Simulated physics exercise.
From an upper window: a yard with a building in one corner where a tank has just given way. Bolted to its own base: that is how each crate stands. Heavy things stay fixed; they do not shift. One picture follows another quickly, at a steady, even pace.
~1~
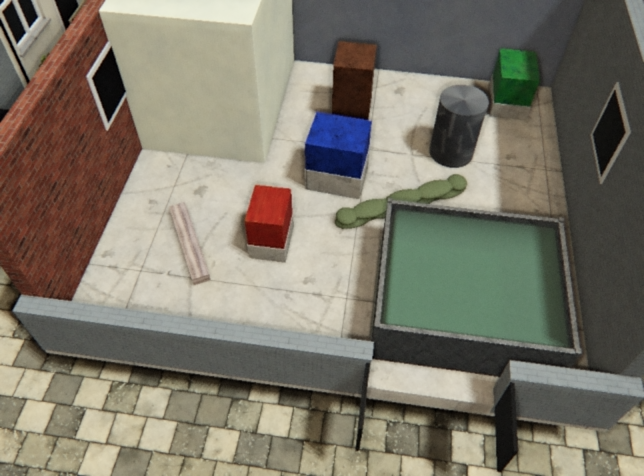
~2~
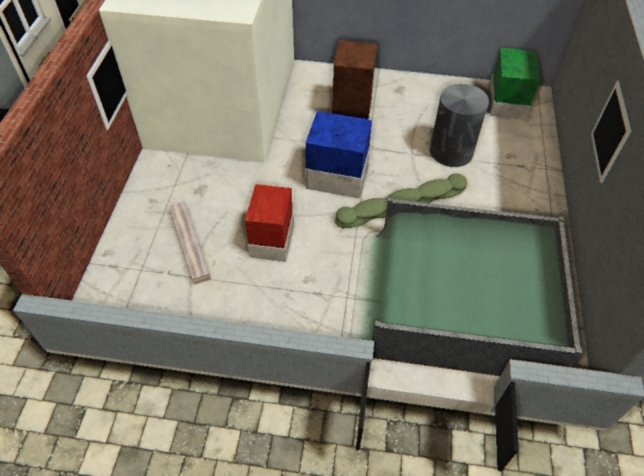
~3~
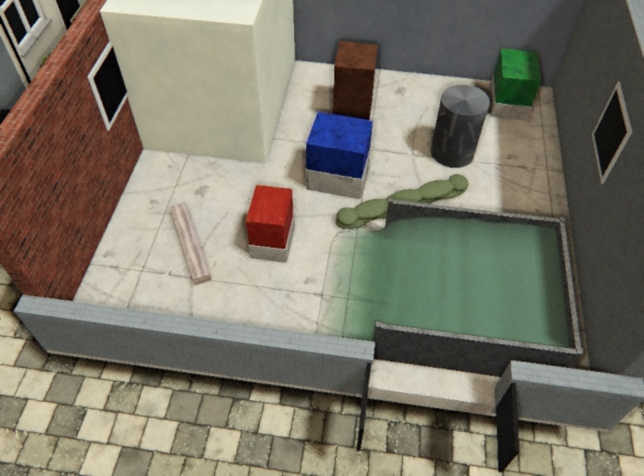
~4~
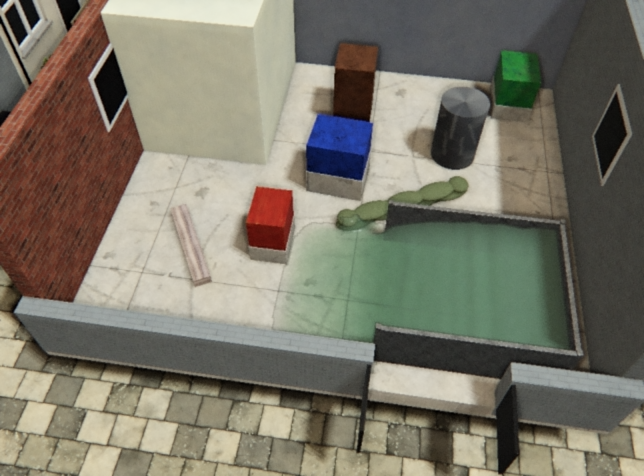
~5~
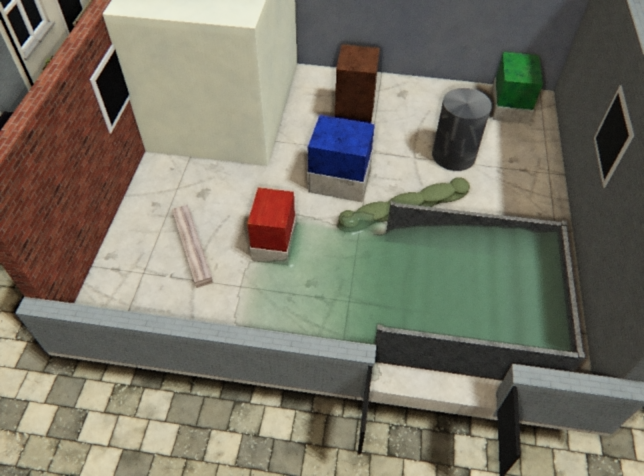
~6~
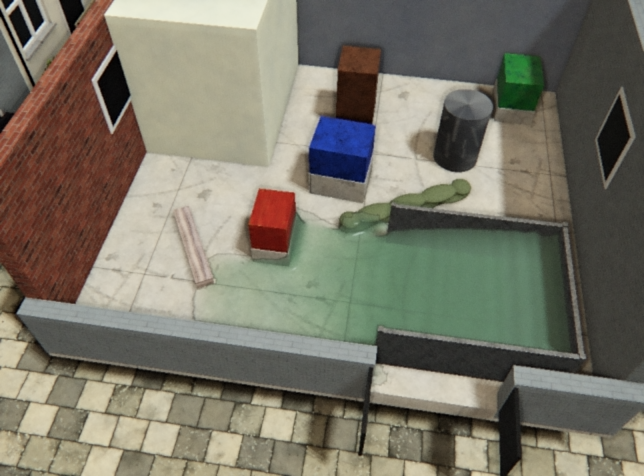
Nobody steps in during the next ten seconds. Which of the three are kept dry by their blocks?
The blue crate is missed; the green crate is missed; the red crate is caught.
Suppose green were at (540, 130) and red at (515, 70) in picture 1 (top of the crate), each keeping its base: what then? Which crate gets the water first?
That is the crate marked blue.
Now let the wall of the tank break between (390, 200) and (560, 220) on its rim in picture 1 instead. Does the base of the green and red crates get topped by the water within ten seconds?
The green crate is flooded and the red crate is untouched.
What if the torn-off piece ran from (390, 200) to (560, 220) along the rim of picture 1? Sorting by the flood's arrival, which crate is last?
That is the red one.
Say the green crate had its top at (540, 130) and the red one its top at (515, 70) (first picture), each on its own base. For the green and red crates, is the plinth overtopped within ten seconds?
I reckon the green one is missed, while the red one is missed.
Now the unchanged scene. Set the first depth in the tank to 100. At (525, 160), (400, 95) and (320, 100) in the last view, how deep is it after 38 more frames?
Around 0, 2 and 6 percent, in that order.
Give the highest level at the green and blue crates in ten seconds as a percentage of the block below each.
Roughly 40 per cent for the first, 70 per cent for the second.
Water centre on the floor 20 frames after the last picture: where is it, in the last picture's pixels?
It's close to (273, 253).
A moment on, water covers 35 % of the floor; the blue crate water round its plinth, the green crate not reached, the red crate water round its plinth.
Next, water covers 50 % of the floor; the blue crate water round its plinth, the green crate not reached, the red crate water round its plinth.
Then, water covers 65 % of the floor; the blue crate water round its plinth, the green crate not reached, the red crate water round its plinth.
Later, water covers 85 % of the floor; the blue crate water round its plinth, the green crate water round its plinth, the red crate water round its plinth.
In the end, water covers 95 % of the floor; the blue crate stayed above the water, the green crate stayed above the water, the red crate was topped.
